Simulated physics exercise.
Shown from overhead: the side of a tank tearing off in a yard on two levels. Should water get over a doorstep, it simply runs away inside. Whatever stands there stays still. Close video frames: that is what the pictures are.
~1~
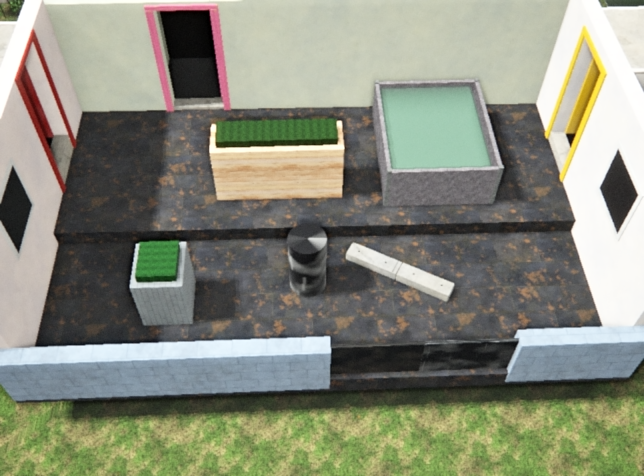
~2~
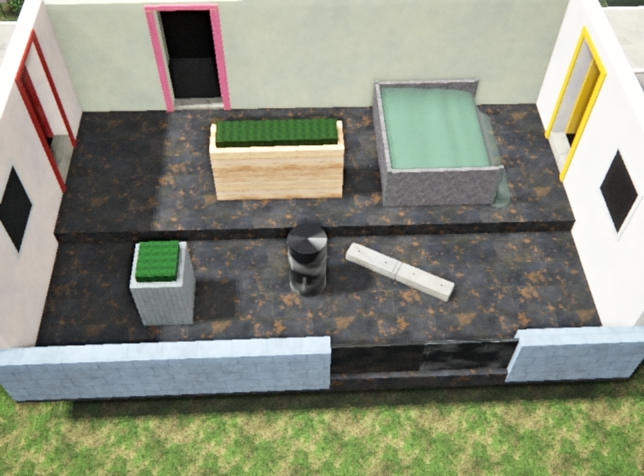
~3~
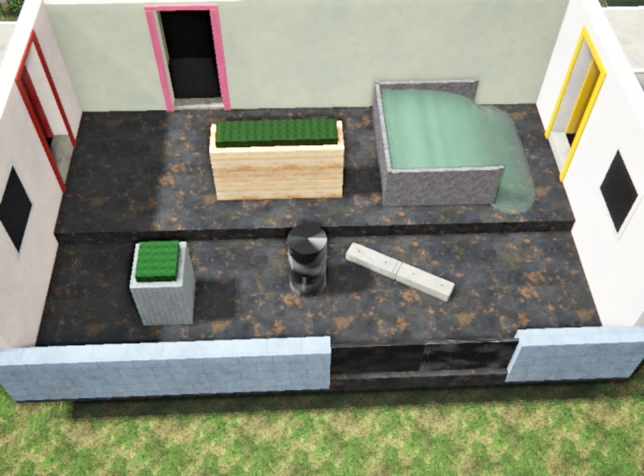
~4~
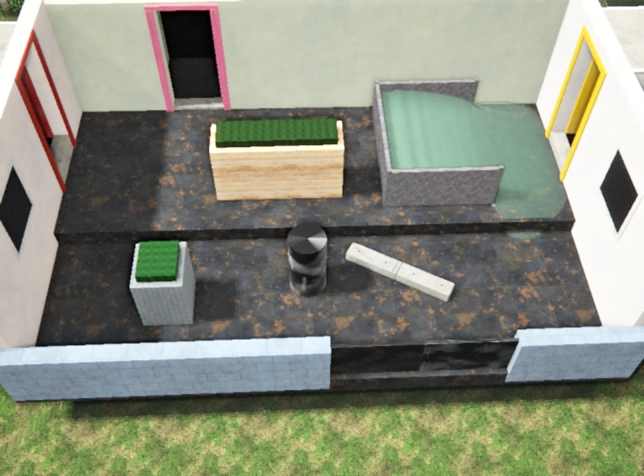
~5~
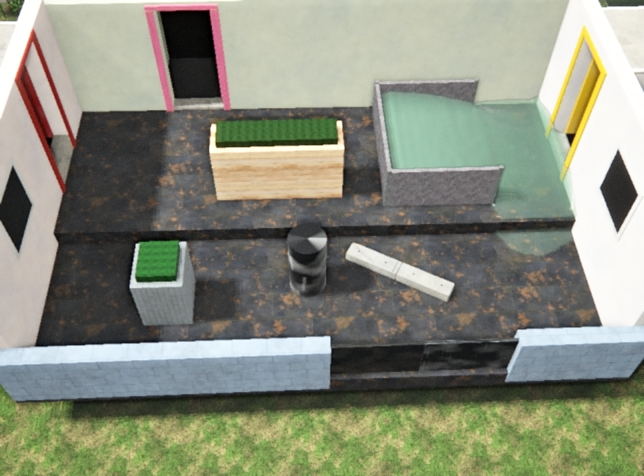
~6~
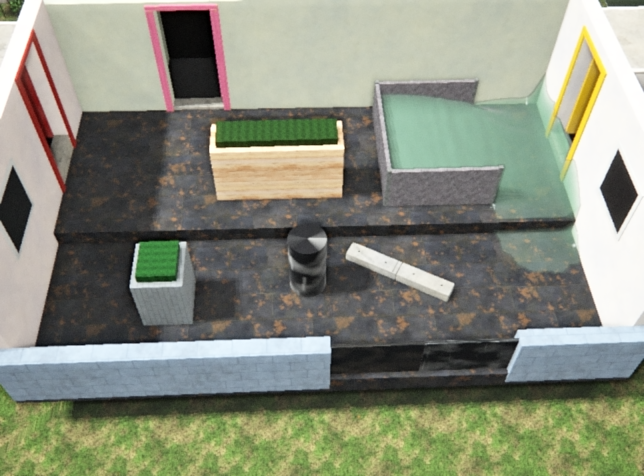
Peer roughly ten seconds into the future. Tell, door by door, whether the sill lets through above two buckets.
Result: The yellow door surpasses two buckets. The pink door does not surpass two buckets. The red door does not surpass two buckets.
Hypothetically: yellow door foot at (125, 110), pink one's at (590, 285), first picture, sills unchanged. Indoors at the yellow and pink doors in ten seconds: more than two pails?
The yellow stays within it, and the pink exceeds it.
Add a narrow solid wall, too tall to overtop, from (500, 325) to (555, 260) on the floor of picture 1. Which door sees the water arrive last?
I'd say the red one.
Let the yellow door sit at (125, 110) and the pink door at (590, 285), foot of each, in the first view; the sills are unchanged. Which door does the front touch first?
It would be the pink one.
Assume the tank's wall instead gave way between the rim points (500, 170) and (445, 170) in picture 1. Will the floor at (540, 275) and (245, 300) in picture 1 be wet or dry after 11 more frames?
Respectively, inundated and left dry.
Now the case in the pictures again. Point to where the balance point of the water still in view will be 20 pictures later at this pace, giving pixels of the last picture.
Centre point: Around (476, 206).
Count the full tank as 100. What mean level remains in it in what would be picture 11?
Roughly 42 percent.
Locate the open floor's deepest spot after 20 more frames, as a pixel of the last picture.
I'd point to about (591, 344).
A moment on, water covers 15 % of the floor; the yellow door far over two buckets in, the pink door not reached, the red door not reached.
Next, water covers 20 % of the floor; the yellow door far over two buckets in, the pink door not reached, the red door not reached.
Then, water covers 40 % of the floor; the yellow door far over two buckets in, the pink door wet at the sill, nothing in, the red door not reached.
Later, water covers 65 % of the floor; the yellow door far over two buckets in, the pink door wet at the sill, nothing in, the red door wet at the sill, nothing in.
In the end, water covers 75 % of the floor; the yellow door far over two buckets in, the pink door wet at the sill, nothing in, the red door wet at the sill, nothing in.
